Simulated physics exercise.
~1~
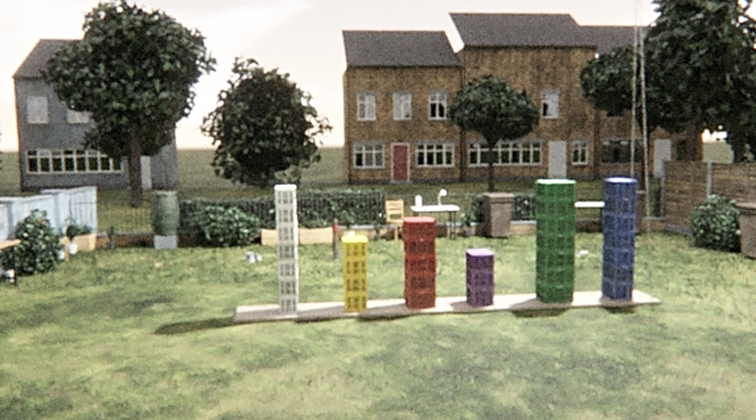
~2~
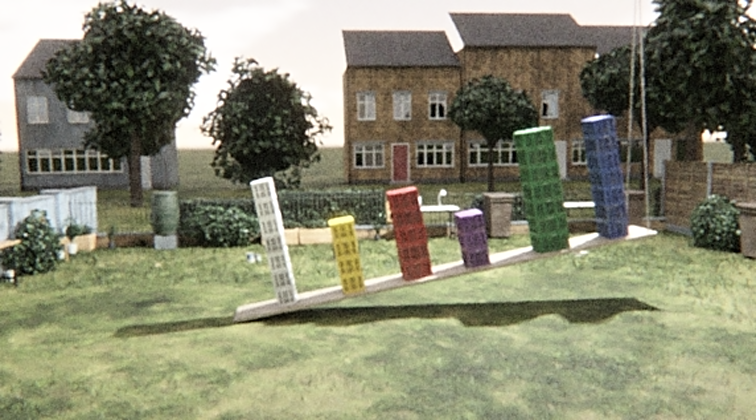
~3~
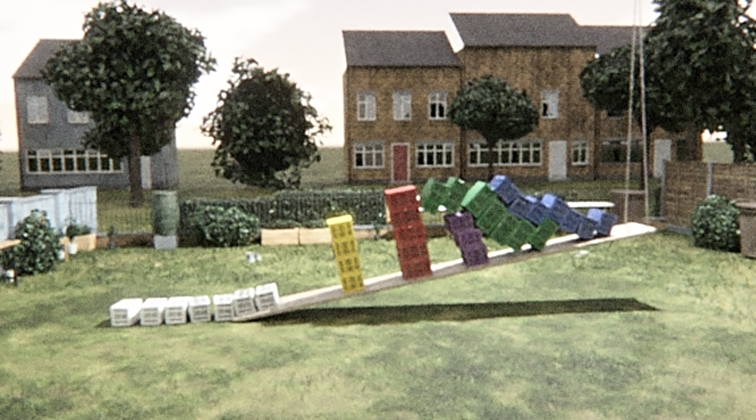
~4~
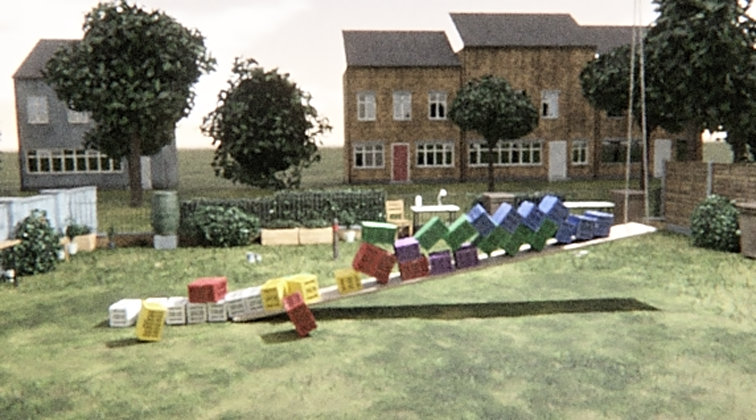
A board of crate stacks rising at its right end, the white pile toppling first, then the coloured ones collapsing leftward.
